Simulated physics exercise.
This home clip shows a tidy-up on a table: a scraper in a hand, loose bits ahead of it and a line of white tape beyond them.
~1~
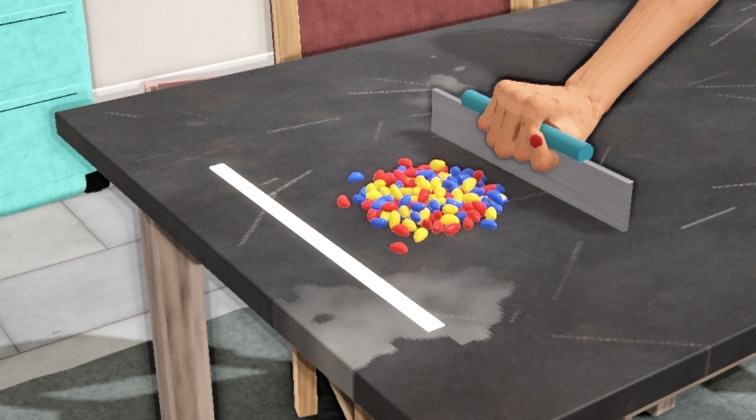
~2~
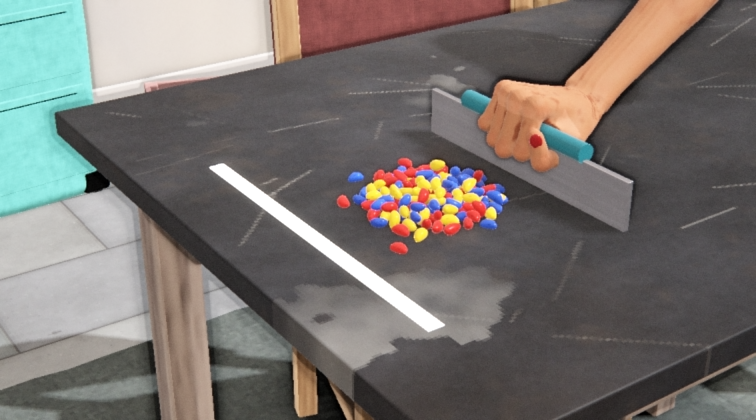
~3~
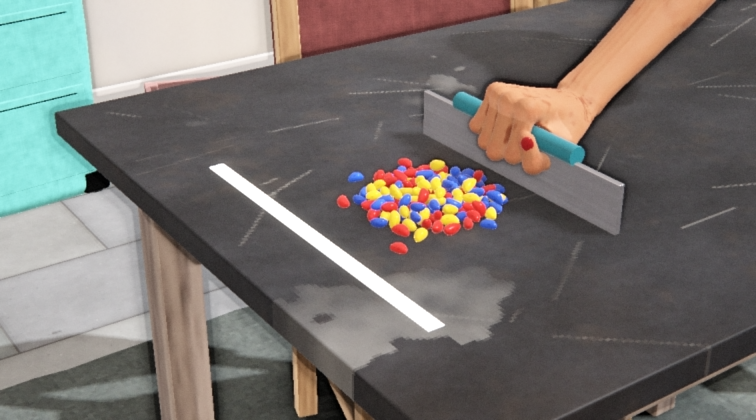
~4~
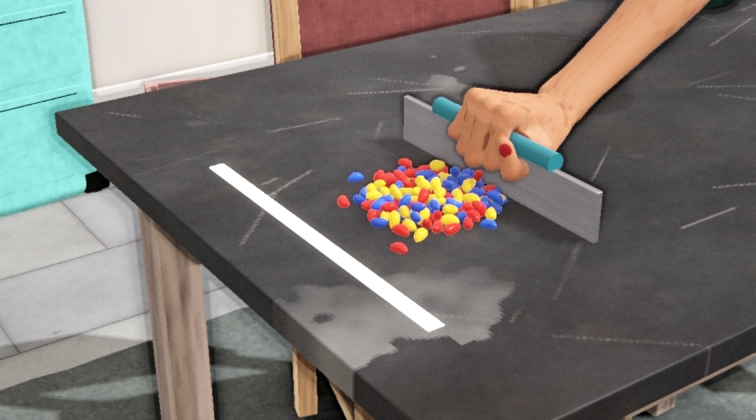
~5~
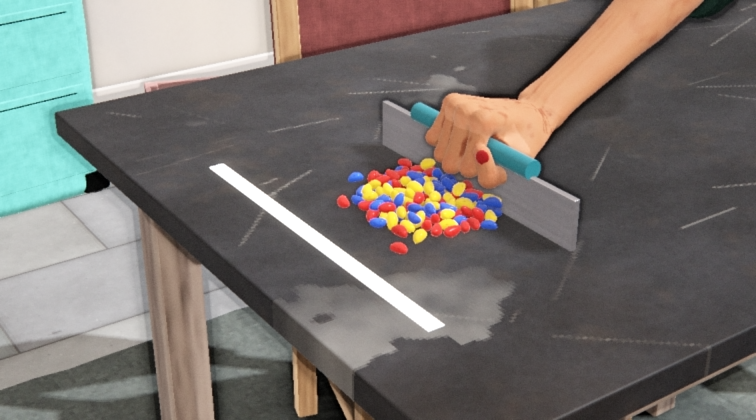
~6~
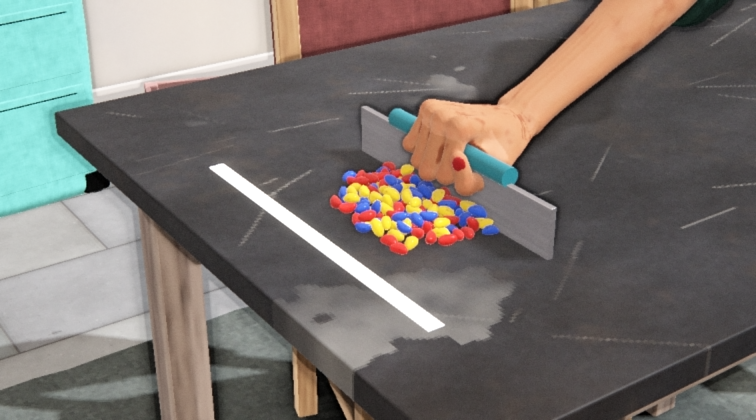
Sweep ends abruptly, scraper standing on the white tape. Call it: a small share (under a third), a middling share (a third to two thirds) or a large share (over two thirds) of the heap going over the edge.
A small share.
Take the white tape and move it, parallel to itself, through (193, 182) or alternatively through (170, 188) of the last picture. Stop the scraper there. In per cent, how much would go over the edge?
That would be some 60 % the first time and some 90 % the second.
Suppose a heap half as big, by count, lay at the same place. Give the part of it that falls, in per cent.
That works out to something like 0 percent.
Shortly afterwards, scraper still moving, near (378, 172); heap all on the table, its front near (293, 251).
Next, scraper stopped at the white tape; heap a little over the edge.
In the end, scraper stopped at the white tape; heap a little over the edge.
